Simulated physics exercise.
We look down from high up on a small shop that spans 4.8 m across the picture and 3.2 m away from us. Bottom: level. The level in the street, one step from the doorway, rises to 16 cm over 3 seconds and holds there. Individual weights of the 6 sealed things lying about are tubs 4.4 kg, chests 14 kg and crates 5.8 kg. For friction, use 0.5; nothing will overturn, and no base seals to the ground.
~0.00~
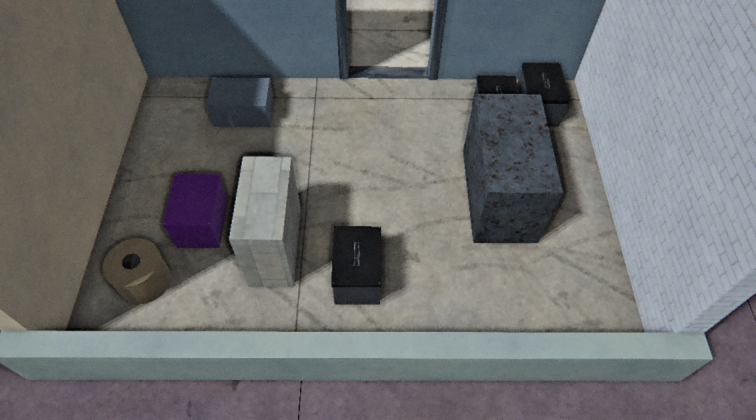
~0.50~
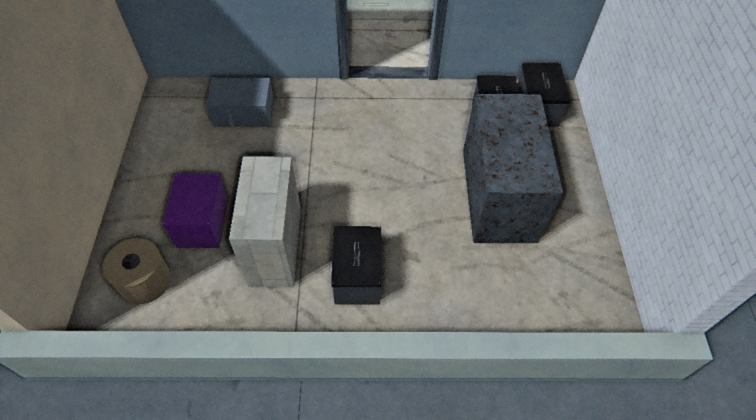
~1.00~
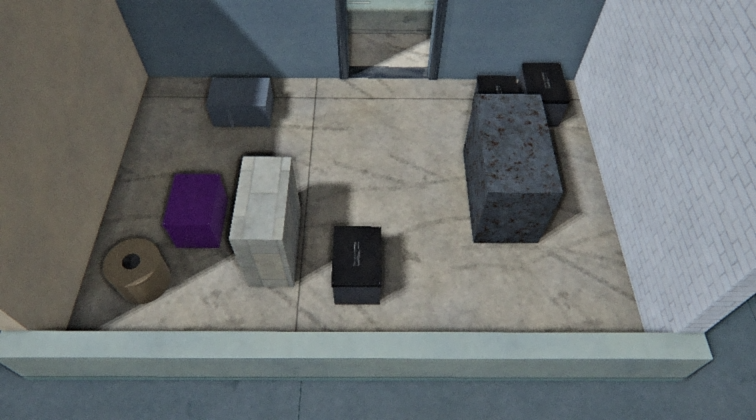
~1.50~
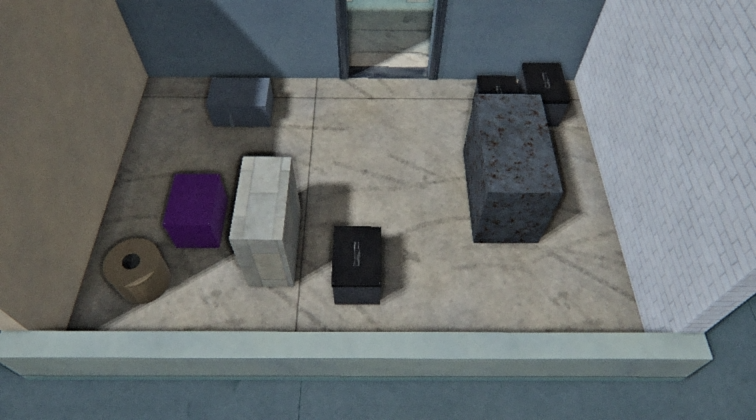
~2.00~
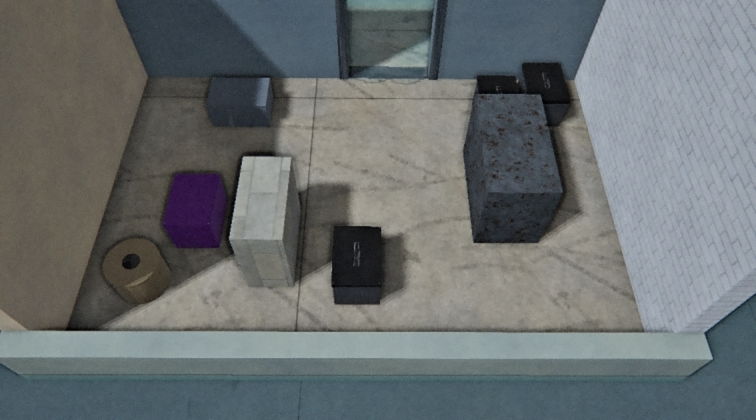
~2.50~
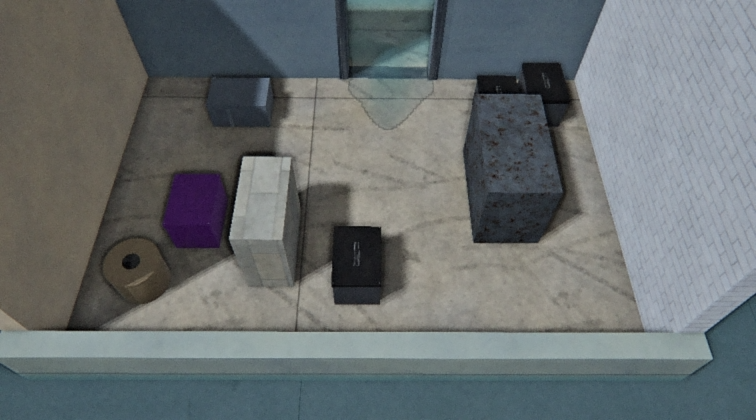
In a small walled shop seen from above, boxes, a purple chest and a round tan object stayed put while water covered the street outside, then began spreading in through the far doorway.
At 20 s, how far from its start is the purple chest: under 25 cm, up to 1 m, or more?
The move is medium.
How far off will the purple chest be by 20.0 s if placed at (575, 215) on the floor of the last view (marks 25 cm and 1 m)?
Looks like it is swept a long way.
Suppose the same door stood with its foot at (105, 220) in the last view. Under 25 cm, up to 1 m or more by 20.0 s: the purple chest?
Purple chest: Goes a long way.
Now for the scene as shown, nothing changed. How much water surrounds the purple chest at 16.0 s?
Depth approx. 7 cm.
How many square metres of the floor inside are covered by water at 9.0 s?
I'd estimate close to 13 m2.
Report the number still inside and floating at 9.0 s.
I get 2.
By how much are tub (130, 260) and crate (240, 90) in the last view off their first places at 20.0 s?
In that order: 150 cm, 30 cm.
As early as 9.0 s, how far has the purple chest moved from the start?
I'd put it at around 0 cm.
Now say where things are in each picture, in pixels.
The purple chest at (192, 199) rests on the ground; 0.0 m2 under water; 0 of 6 have shifted, in the first frame.
The purple chest at (192, 199) rests on the ground; 0.0 m2 under water; 0 of 6 have shifted, in the second frame.
The purple chest at (192, 199) rests on the ground; water covers 0.0 m2; 0 of 6 have shifted, in the third frame.
The purple chest at (192, 199), on the bottom; water covers 0.0 m2; 0 of 6 have shifted, in the fourth frame.
The purple chest at (192, 199), on the bottom; 0.0 m2 under water; 0 of 6 have shifted, in the fifth frame.
The purple chest at (192, 199), on the bottom; water covers 0.4 m2; 0 of 6 have shifted, in the sixth frame.
After 4.0 s the purple chest is near (192, 199), 0.0 m from its start, aground; 0 afloat.
After 9.0 s the purple chest is near (192, 199), 0.0 m from its start, aground; 2 afloat.
After 16.0 s the purple chest is near (186, 200), 0.1 m from its start, afloat; 4 afloat.
After 20.0 s the purple chest is near (193, 260), 0.6 m from its start, afloat; 6 afloat.
